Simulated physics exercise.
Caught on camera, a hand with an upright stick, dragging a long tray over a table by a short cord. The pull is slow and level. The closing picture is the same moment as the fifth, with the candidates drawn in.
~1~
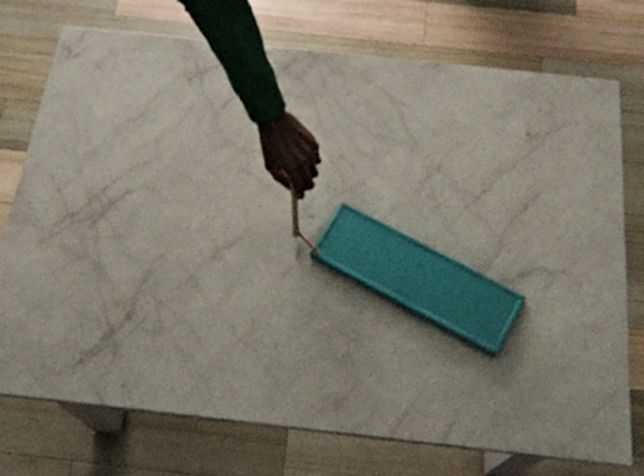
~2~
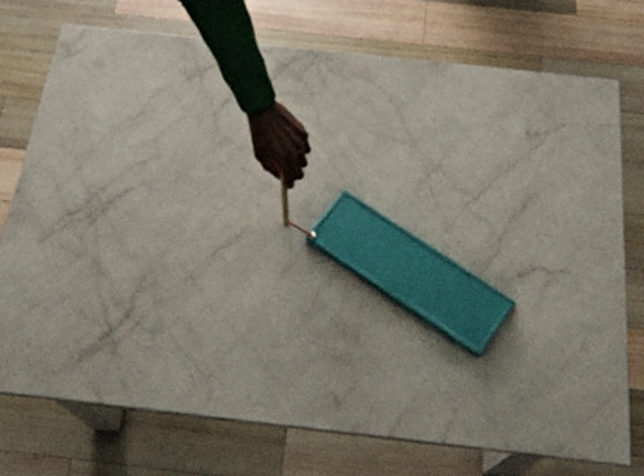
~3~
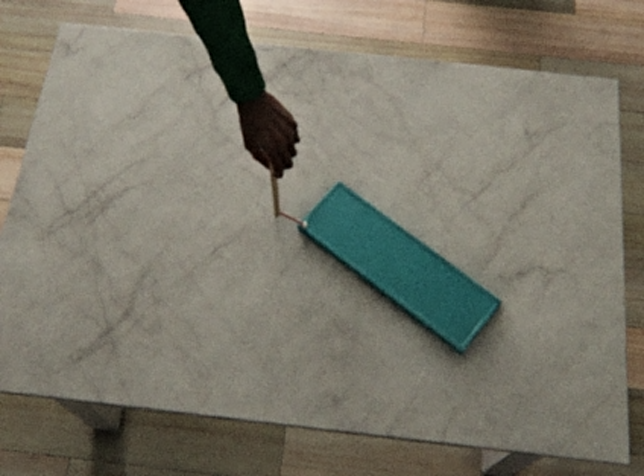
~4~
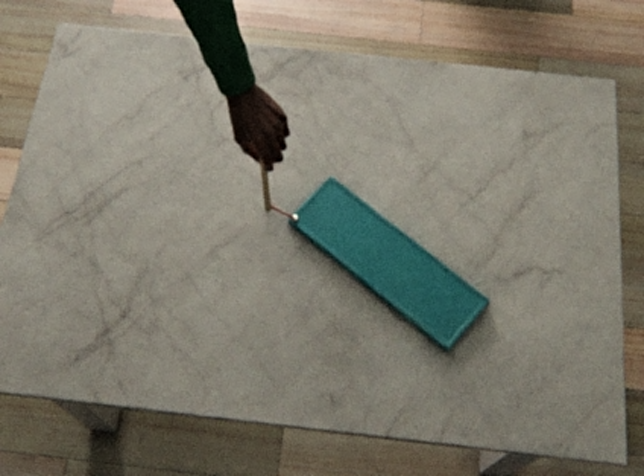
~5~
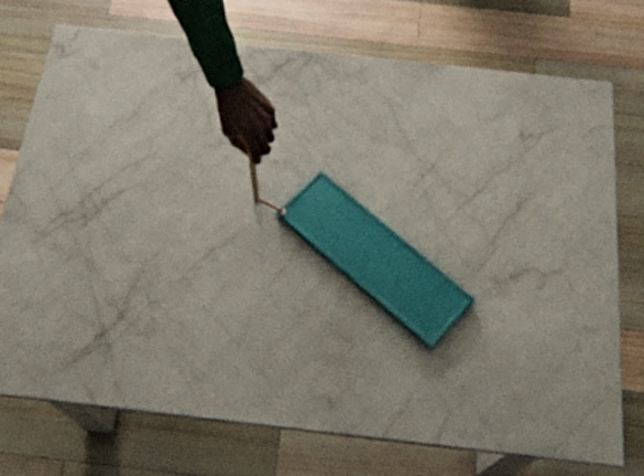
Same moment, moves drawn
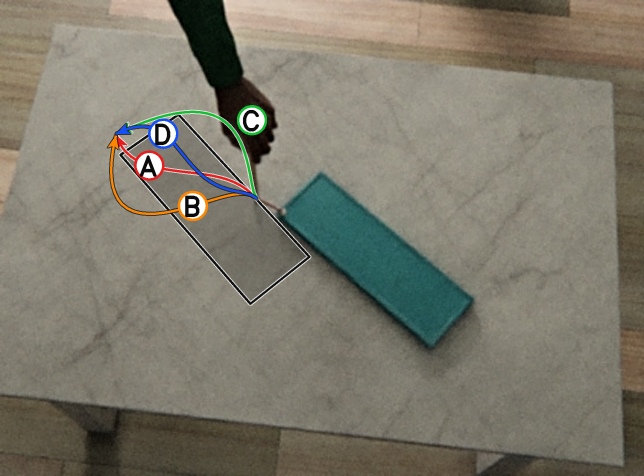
A hand holding an upright stick slowly dragging a long turquoise tray by a short cord leftward across a marbled table.
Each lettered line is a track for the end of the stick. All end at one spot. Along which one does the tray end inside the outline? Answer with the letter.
Path B puts it in the outline.
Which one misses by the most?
Path C.
On the marked copy, A from (257, 198) via (177, 171) to (117, 136); B from (257, 198) via (148, 214) to (116, 136); C from (257, 198) via (220, 119) to (119, 133); D from (257, 198) via (185, 158) to (116, 134); the outline at (213, 205).
Following B. Soon after the start, foot of the stick (181, 210), middle of the tray (309, 237).
Later, foot of the stick (114, 192), middle of the tray (239, 225).
In the end, foot of the stick (117, 135), middle of the tray (212, 205); it lies in the outline.
As for the rest, A leaves its middle at (225, 190); C leaves its middle at (236, 168); D leaves its middle at (230, 182).
